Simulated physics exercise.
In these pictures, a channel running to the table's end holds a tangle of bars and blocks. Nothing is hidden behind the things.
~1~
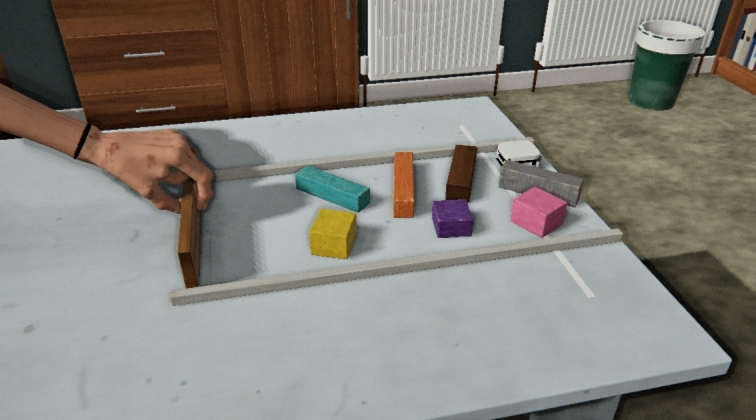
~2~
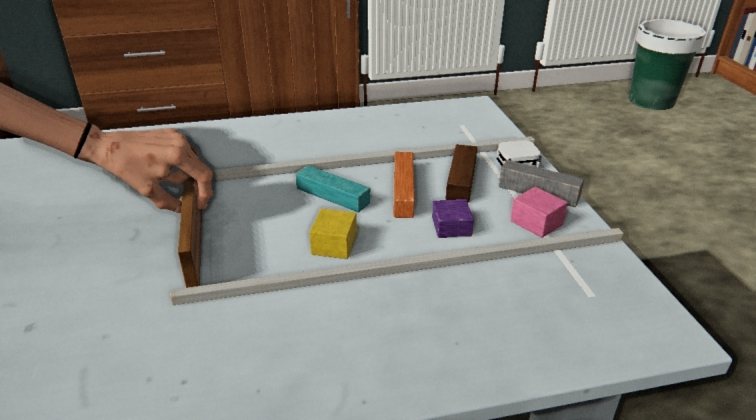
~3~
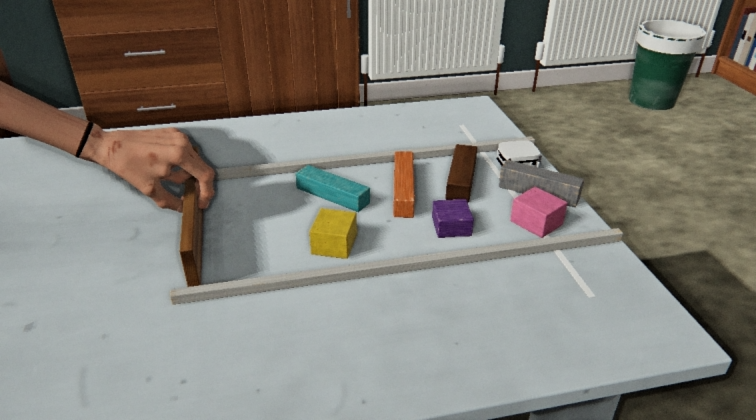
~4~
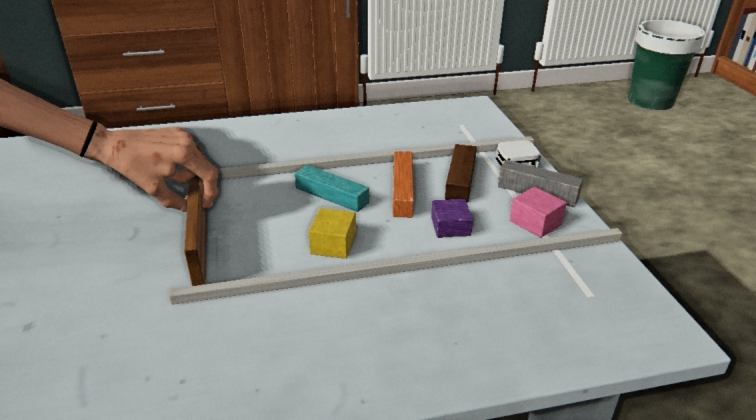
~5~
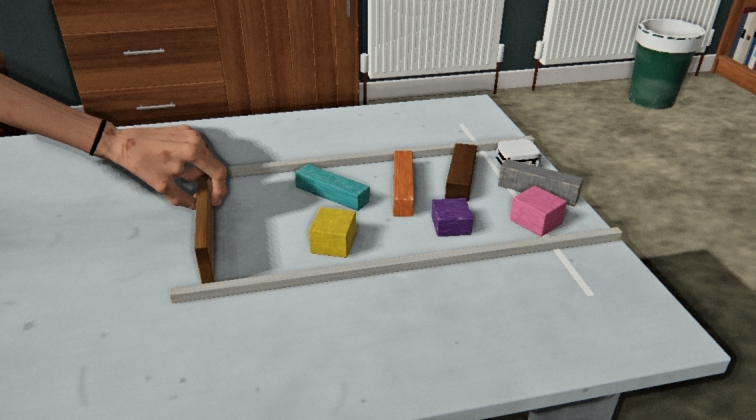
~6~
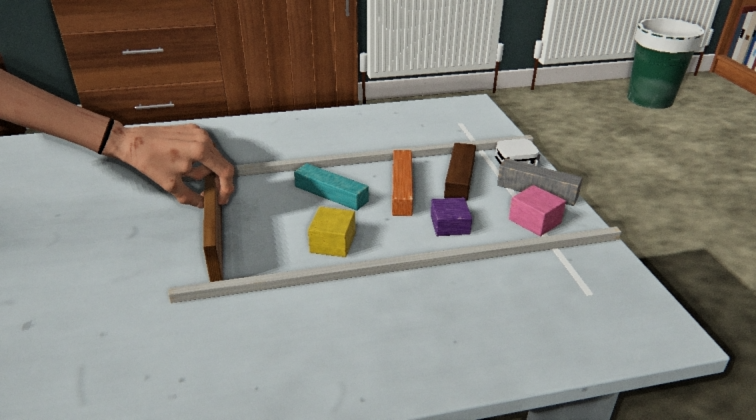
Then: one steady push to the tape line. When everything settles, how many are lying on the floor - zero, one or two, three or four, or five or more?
Count: Three or four.
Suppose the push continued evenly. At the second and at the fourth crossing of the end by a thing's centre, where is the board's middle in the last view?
I'd put the first at about (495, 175) and the next at about (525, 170).
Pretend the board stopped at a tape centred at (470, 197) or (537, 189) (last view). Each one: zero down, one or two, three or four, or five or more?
In order, you'd get zero falling, then 5 or more.
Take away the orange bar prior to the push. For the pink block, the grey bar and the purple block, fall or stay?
The pink block goes over; the grey bar drops off; the purple block stays on.
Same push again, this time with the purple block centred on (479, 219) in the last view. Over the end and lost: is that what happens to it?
I reckon from there it stays aboard.
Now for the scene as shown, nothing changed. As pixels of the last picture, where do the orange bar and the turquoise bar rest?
Positions - first (529, 167), then (510, 169).
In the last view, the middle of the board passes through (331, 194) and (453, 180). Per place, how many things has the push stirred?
The first number is 2, the next one 7.
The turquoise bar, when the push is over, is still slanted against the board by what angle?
About 0°.
Soon after, none off yet; white case at rest near (517, 155); grey bar at rest near (539, 182); pink block at rest near (537, 210).
By the end, the number that fall off is three or four; fallen, pink block, grey bar and white case.
